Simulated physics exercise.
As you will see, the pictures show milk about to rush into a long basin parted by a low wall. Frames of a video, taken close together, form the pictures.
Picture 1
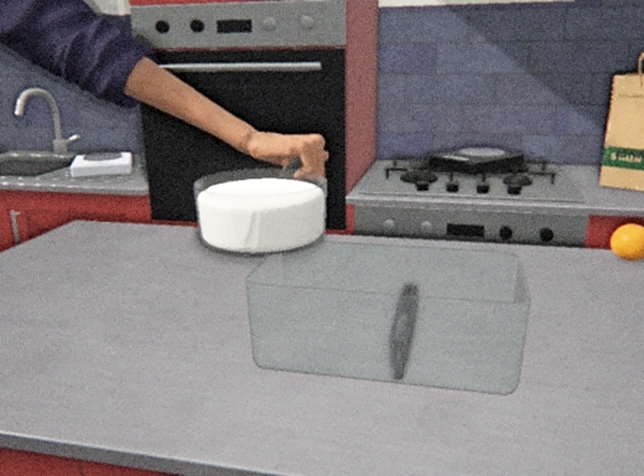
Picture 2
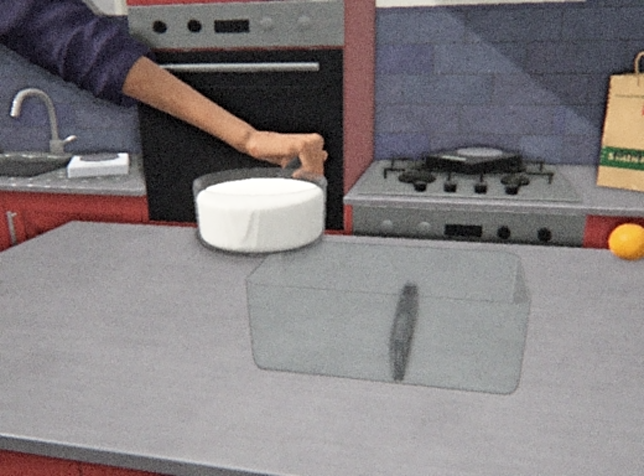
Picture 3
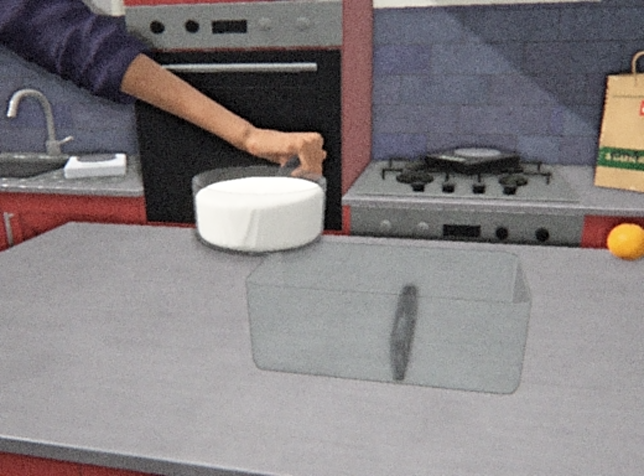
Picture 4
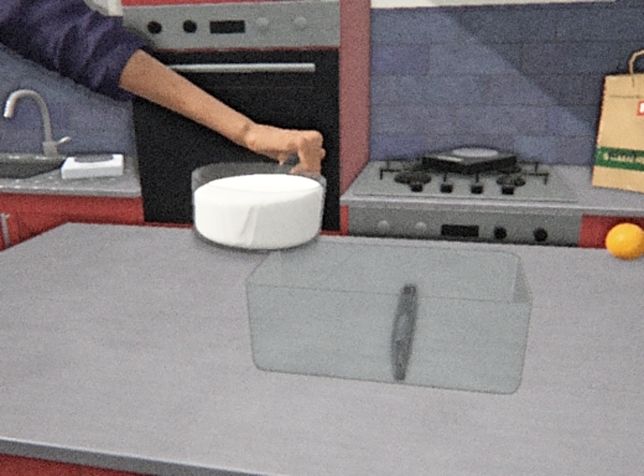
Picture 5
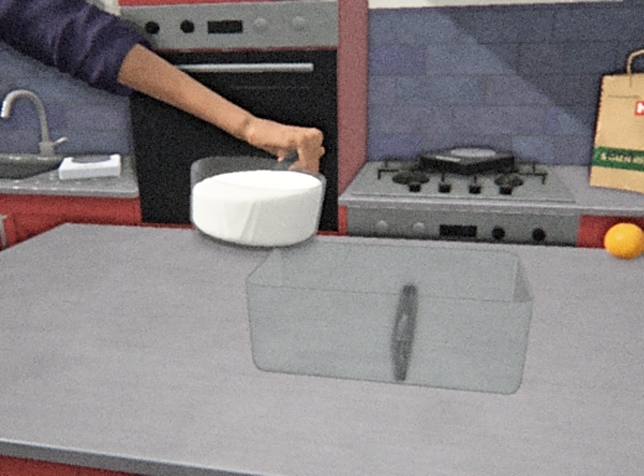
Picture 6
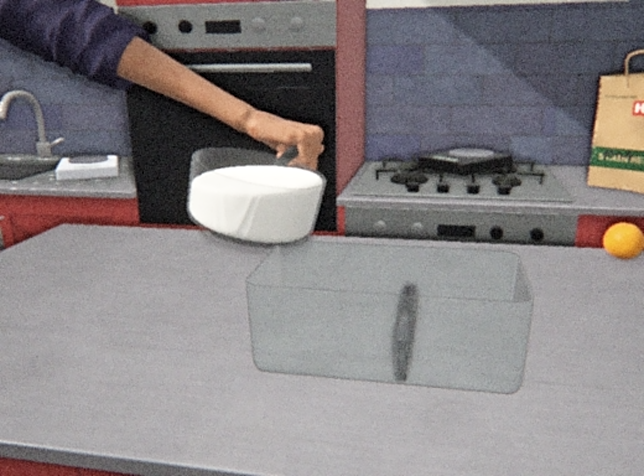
The video shows a hand holding a clear round container of milk above a grey kitchen counter, beside a long transparent basin with a low dividing wall; the container gradually tilts slightly to the right while the basin stays still.
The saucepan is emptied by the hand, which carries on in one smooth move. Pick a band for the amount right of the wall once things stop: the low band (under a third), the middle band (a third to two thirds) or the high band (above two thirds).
The middle band.
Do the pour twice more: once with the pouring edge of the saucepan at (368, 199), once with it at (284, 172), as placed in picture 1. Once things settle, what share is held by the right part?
Near 85 in a hundred first, near 10 in a hundred second.
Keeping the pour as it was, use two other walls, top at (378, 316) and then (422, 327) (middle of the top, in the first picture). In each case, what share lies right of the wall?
About 85 % for the first and about 35 % for the second.
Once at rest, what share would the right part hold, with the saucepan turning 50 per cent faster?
Some 55 per cent.
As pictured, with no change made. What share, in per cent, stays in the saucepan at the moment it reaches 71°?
Roughly 55 %.
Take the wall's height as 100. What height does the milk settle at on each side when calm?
Left part: 30 per cent; right part: 60.
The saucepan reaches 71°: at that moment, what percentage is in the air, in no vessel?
Airborne share: Approx. 35 %.
A moment on, the saucepan is tipped part way and 57 per cent is still to pour, 7 is left of the wall and 0 right of it.
Next, the saucepan is tipped on its side and 9 per cent is still to pour, 17 is left of the wall and 59 right of it.
Then the saucepan is tipped right over and 1 per cent is still to pour, 36 is left of the wall and 58 right of it.
Later the saucepan is tipped right over and 0 per cent is still to pour, 40 is left of the wall and 57 right of it.
At rest 40 per cent lies left of the wall, 57 right of it and 3 outside.
